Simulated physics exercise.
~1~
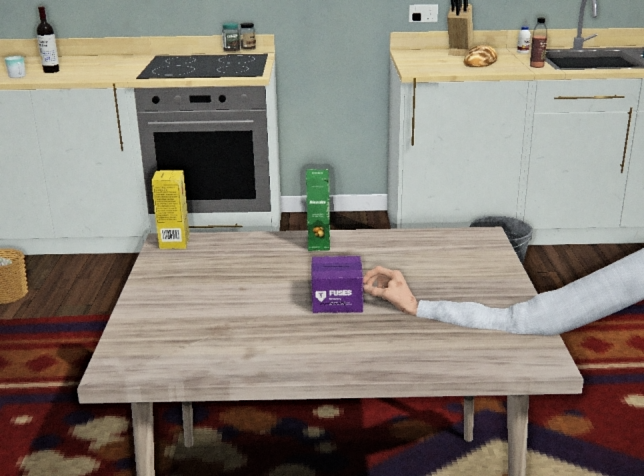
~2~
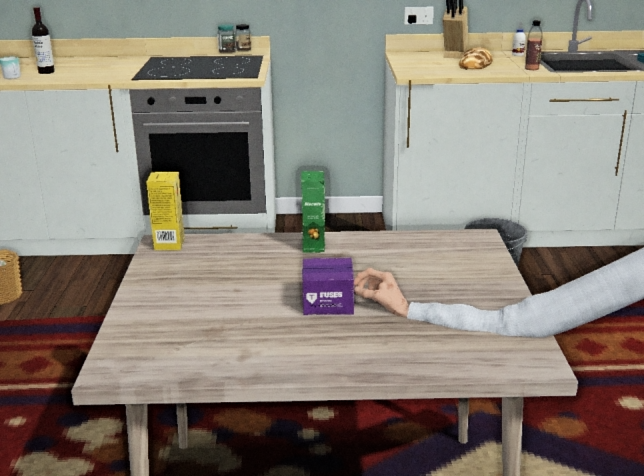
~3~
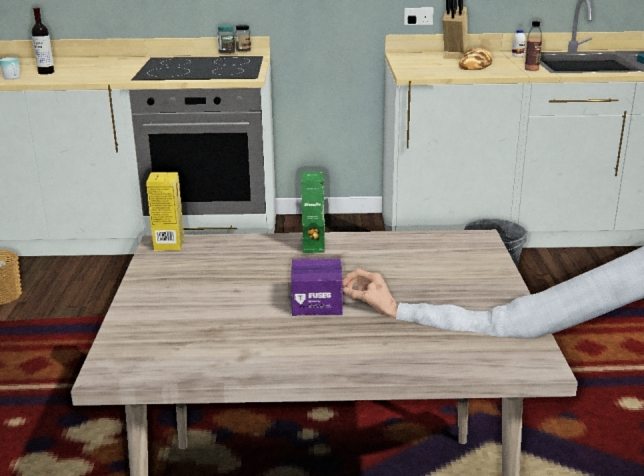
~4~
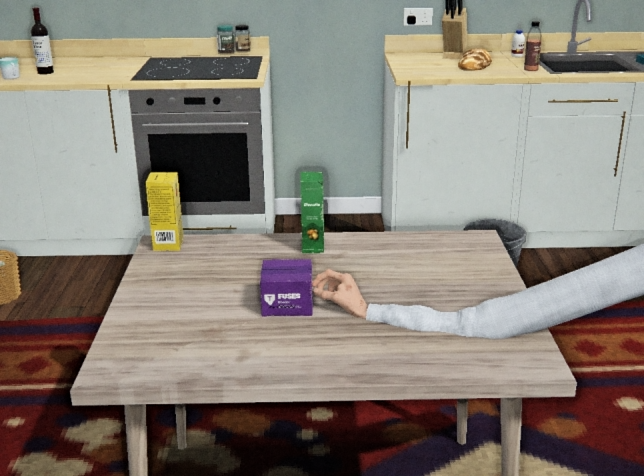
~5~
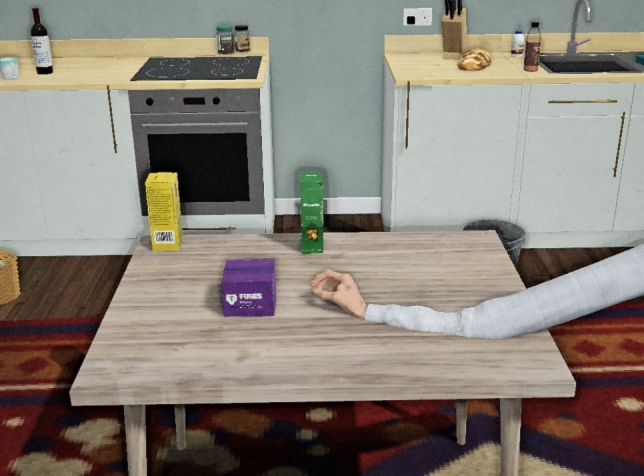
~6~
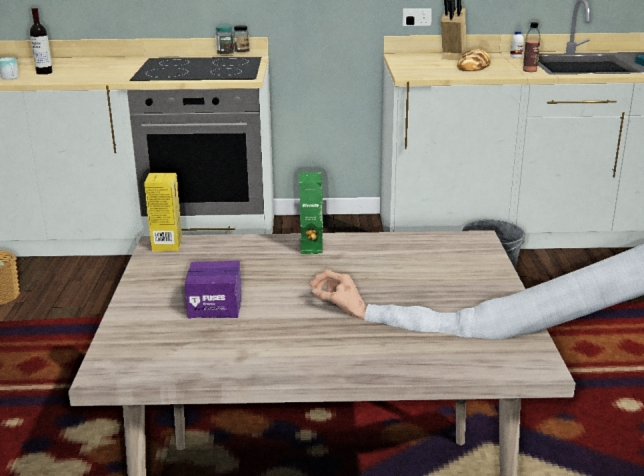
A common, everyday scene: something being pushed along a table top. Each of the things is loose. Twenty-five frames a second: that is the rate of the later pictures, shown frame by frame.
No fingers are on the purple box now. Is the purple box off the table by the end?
My guess is that it does leave the table.
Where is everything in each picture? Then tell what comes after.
Under the hand; purple box (337, 284), in the first picture.
Under the hand; purple box (328, 286), in the second picture.
Under the hand; purple box (317, 287), in the third picture.
Purple box (287, 287), in the fourth picture.
Purple box (250, 288) shifted about its own width, in the fifth picture.
Purple box (214, 289) shifted about its own width, in the sixth picture.
Then, 0.20 s on from there, purple box now off the table.
Then, 0.40 s on from there, things are still on the move.
Then, 0.60 s on from there, as before.
In the end, off the table, purple box.
